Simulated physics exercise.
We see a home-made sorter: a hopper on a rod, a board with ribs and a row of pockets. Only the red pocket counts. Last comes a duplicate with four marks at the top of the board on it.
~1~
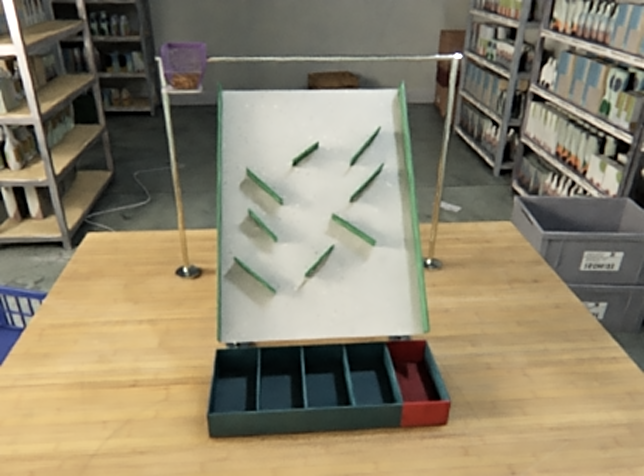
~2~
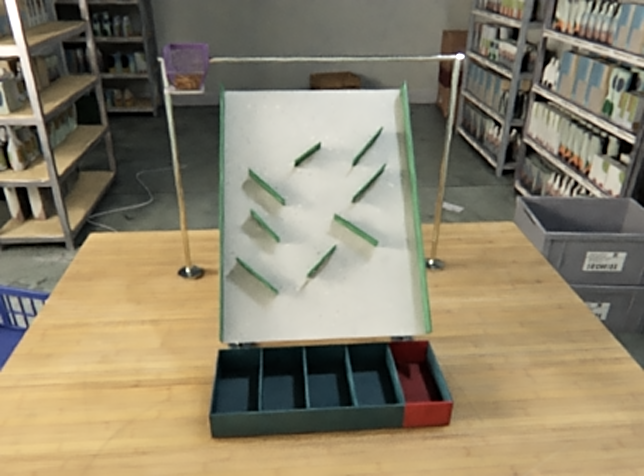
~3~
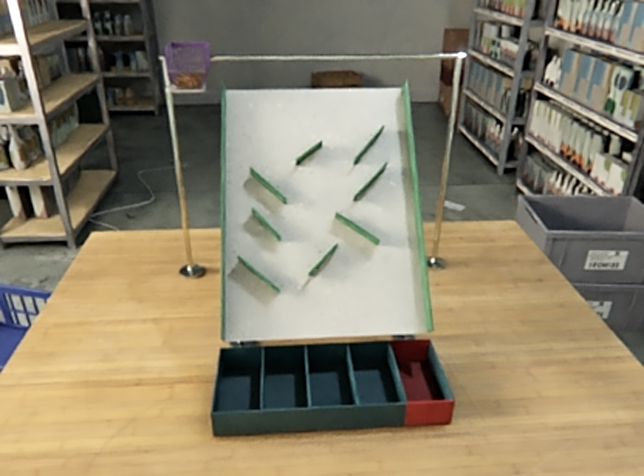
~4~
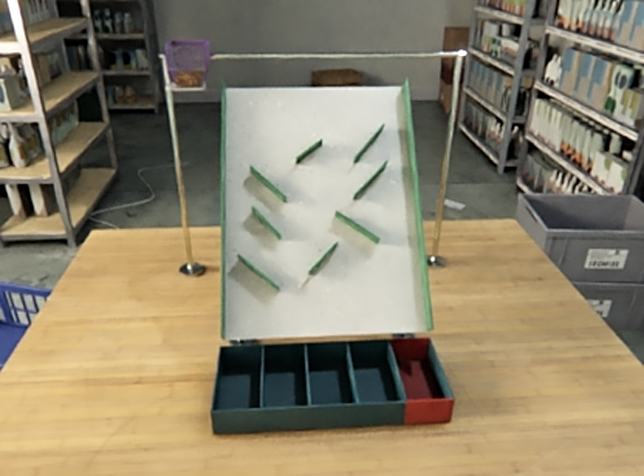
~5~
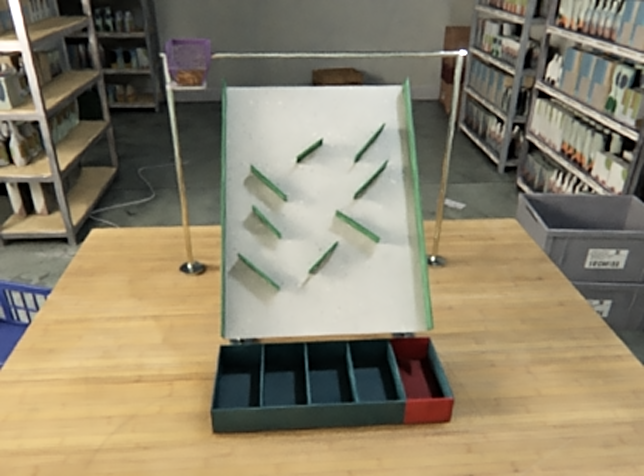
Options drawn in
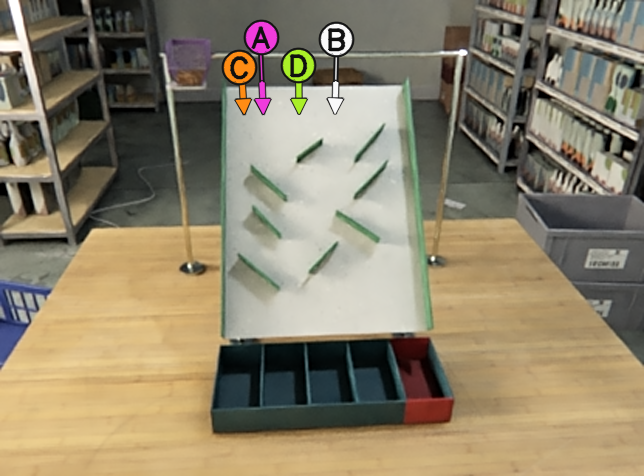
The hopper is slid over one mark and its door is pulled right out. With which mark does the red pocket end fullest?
B is best.
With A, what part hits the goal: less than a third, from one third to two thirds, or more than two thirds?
Less than a third.
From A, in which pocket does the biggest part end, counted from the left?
The second from the left.
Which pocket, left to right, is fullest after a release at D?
The second.
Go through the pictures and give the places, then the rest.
Hopper at (187, 83), cereal balls, door shut, in the first frame.
Ribs (294, 161) to (321, 142), (354, 160) to (383, 126), (249, 169) to (284, 201), in the second frame.
Ribs (355, 197) to (387, 163), (252, 208) to (280, 237), (336, 212) to (380, 241), in the third frame.
Ribs (238, 254) to (279, 289), (309, 272) to (338, 242), in the fourth frame.
Red pocket at (429, 409), number 5 of 5 from the left, in the fifth frame.
On the marked copy, mark A meets the board at (263, 108); mark B meets the board at (335, 107); mark C meets the board at (243, 108); mark D meets the board at (299, 108).
Choosing A, a small part in the red pocket, nearly all in other pockets.
Choosing B, about half in the red pocket, about half in other pockets.
Choosing C, a stray few in the red pocket, nearly all in other pockets.
Choosing D, a stray few in the red pocket, nearly all in other pockets.
